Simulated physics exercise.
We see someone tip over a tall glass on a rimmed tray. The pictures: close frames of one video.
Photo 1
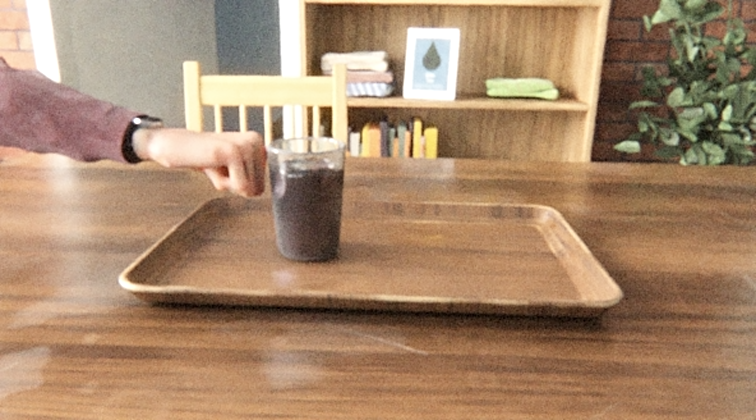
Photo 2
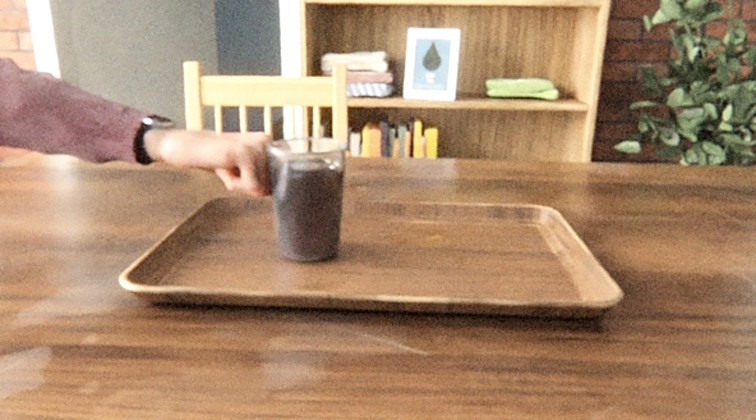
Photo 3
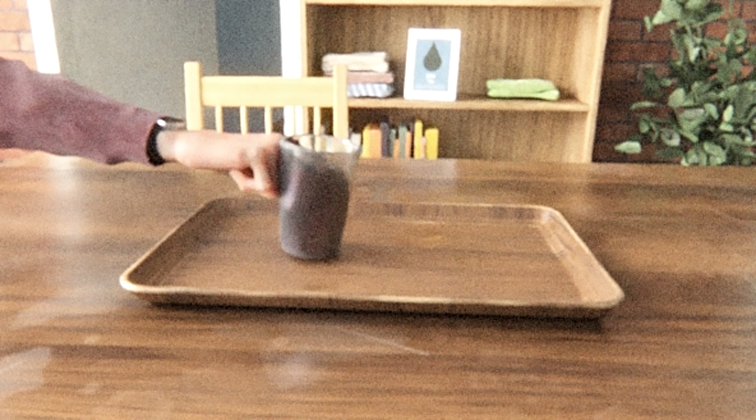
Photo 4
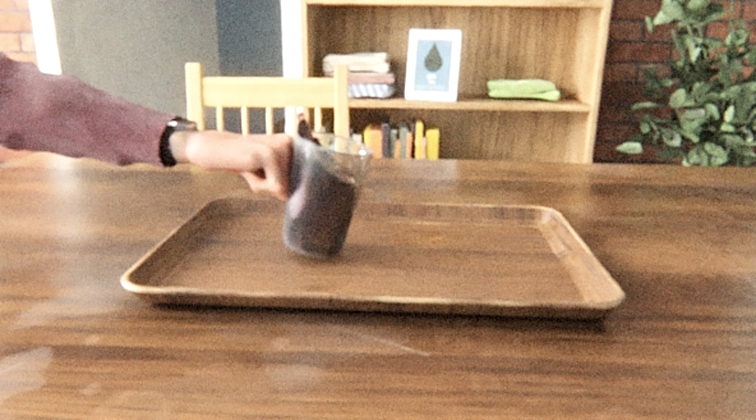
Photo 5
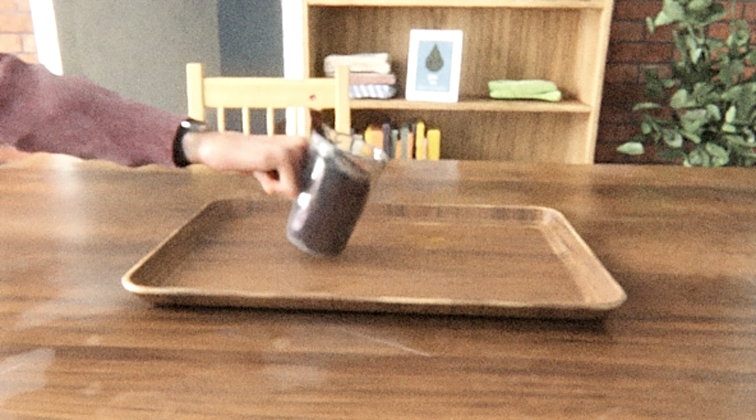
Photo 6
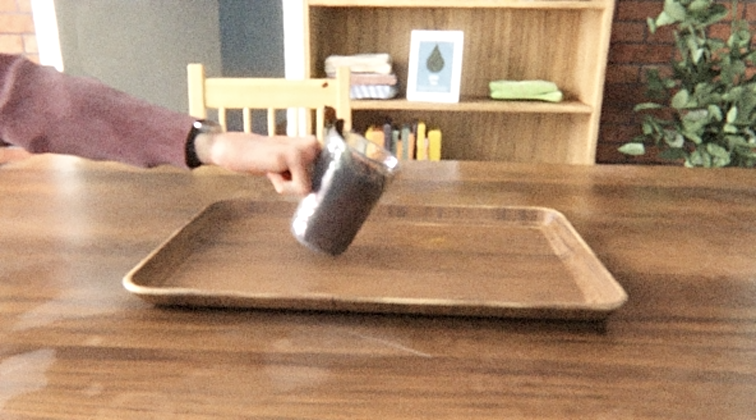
A hand pushes a tall glass of dark liquid on a wooden tray, tilting it rightward.
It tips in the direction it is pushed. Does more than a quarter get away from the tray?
From here, more than a quarter gets spilled off the tray.
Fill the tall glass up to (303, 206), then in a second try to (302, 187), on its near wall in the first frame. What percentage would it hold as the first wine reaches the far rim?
Roughly 65 per cent, then roughly 65 per cent.
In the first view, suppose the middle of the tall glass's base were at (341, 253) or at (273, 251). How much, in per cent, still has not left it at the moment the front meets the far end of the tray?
Around 65 per cent first, then around 50 per cent.
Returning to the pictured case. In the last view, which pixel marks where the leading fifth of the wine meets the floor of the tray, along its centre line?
Landing point: About (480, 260).
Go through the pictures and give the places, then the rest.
In the first picture, it leans 0°; its right rim is at (344, 148); the wine meets the walls at (275, 163) and (341, 165); the tray's far rim is at (583, 246); the tray is clear ahead.
In the second picture, it leans 0°; its right rim is at (344, 148); the wine meets the walls at (275, 163) and (341, 165).
In the third picture, it leans 7°; its right rim is at (357, 150); the wine meets the walls at (286, 138) and (344, 169).
In the fourth picture, it leans 13°; its right rim is at (371, 154); the wine meets the walls at (300, 137) and (359, 177); 1 per cent is over the edge.
In the fifth picture, it leans 21°; its right rim is at (386, 160); the wine meets the walls at (310, 164) and (375, 173); 2 per cent is over the edge.
In the sixth picture, it leans 28°; its right rim is at (399, 167); the wine meets the walls at (317, 177) and (389, 177); 2 per cent is over the edge.
A moment on, the tall glass is falling and 93 per cent is in the glass, 0 on the tray and 7 above or beyond its rim.
Next, the tall glass lies on its side and 49 per cent is in the glass, 41 on the tray and 11 above or beyond its rim.
Then the tall glass lies on its side and 25 per cent is in the glass, 45 on the tray and 30 above or beyond its rim.
Later the tall glass lies on its side and 12 per cent is in the glass, 38 on the tray and 50 above or beyond its rim.
Finally, 49 per cent is held by tray and glass, 51 is off the tray.
